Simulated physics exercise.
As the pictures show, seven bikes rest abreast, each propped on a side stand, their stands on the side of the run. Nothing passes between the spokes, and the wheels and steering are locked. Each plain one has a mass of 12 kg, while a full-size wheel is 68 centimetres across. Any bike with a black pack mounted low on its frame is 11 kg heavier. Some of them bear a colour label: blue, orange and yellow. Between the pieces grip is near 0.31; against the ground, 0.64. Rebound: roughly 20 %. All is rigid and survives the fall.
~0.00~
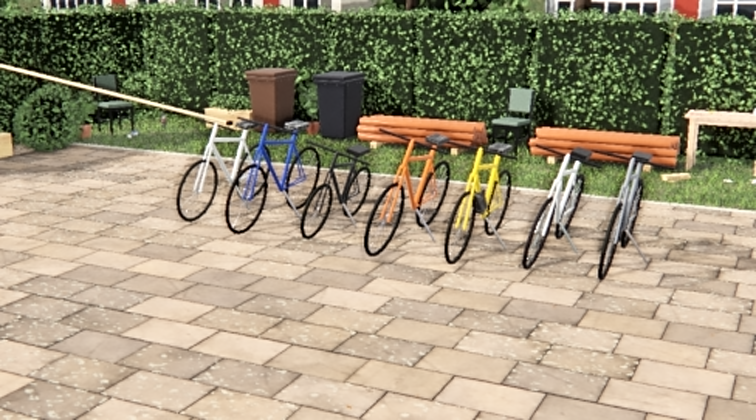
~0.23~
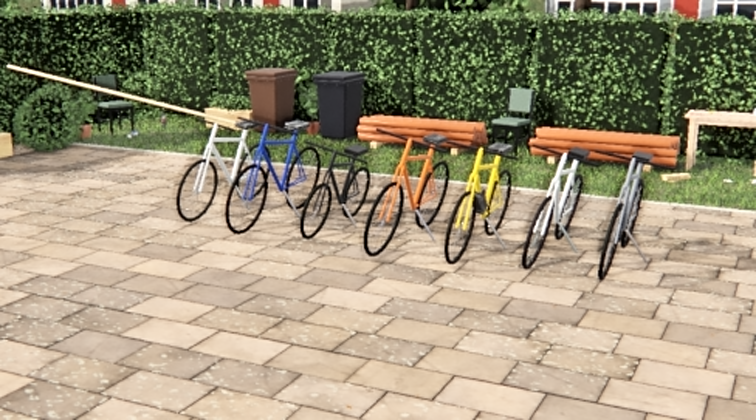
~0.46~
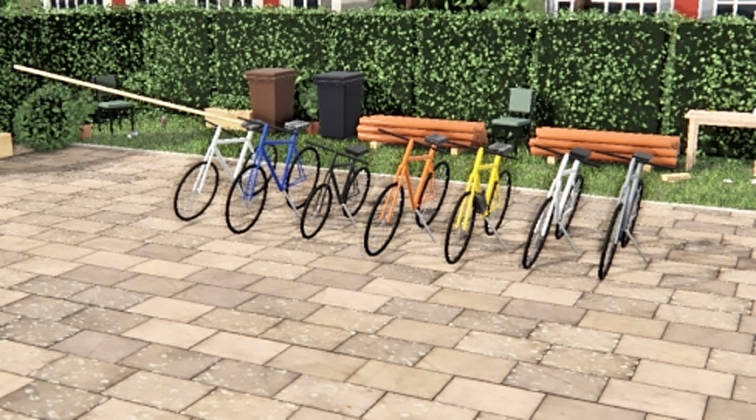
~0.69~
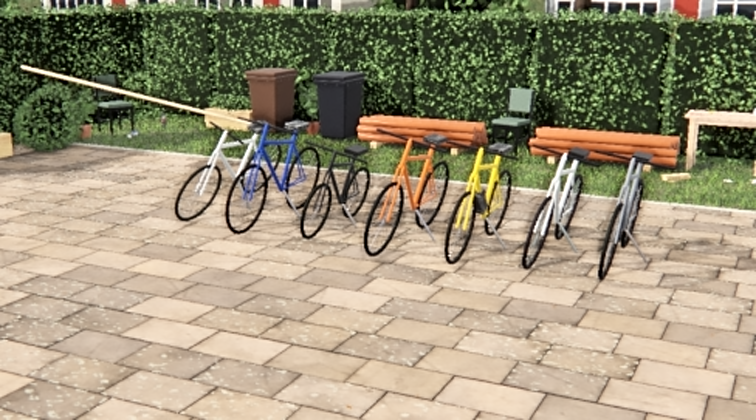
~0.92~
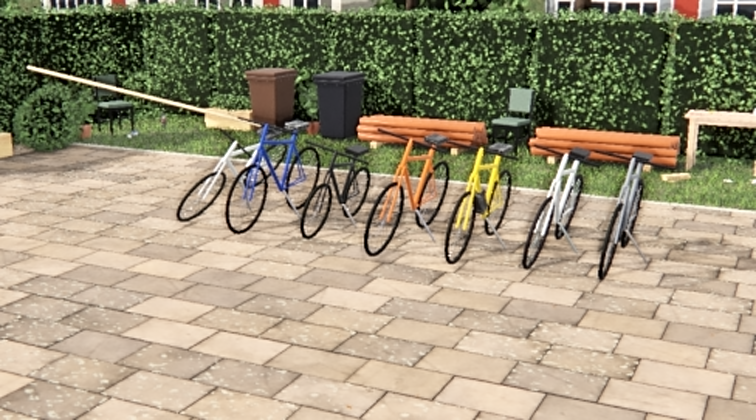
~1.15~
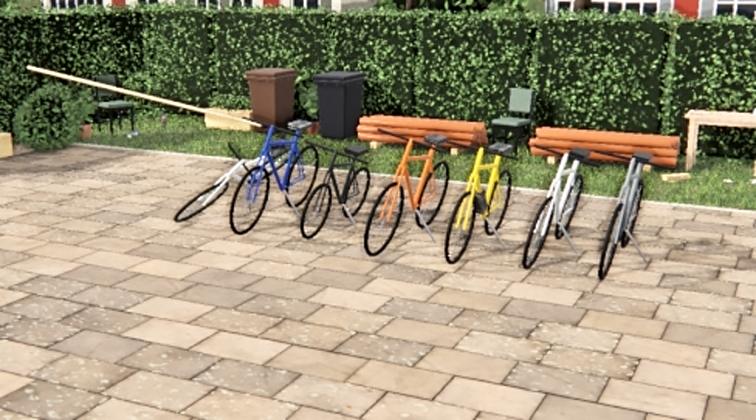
Wooden pole sliding right against a row of seven parked bicycles, the white one at the left end tilting over toward the blue one.
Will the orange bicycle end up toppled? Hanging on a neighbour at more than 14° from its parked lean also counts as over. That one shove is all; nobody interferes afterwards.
It does not stay up.
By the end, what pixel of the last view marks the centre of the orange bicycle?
In the final picture it sits close to (473, 215).
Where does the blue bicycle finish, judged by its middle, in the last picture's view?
Its middle finishes near pixel (327, 201) of the last picture.
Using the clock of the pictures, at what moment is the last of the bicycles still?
Close to 4.0 seconds.
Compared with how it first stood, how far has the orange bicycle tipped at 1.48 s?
Near 0 degrees from where it started.
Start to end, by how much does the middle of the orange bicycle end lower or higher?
About 15 cm lower.
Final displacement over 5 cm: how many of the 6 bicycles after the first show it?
The shifted count is 5.
After 1.48 s, 1 of the 6 other bicycles over; orange bicycle unmoved; blue bicycle 28° from how it stood.
After 1.86 s, 2 of the 6 other bicycles over; orange bicycle unmoved; blue bicycle 59° from how it stood.
After 2.84 s, 3 of the 6 other bicycles over; orange bicycle 38° from how it stood; blue bicycle 72° from how it stood.
After 3.48 s, 4 of the 6 other bicycles over; orange bicycle 58° from how it stood; blue bicycle 72° from how it stood.
In the end (4.0 s), 4 of the 6 other bicycles over; orange bicycle 61° from how it stood; blue bicycle 72° from how it stood; yellow bicycle 48° from how it stood. Two left standing. From the last view, middles, orange bicycle near (473, 215), blue bicycle near (327, 201).
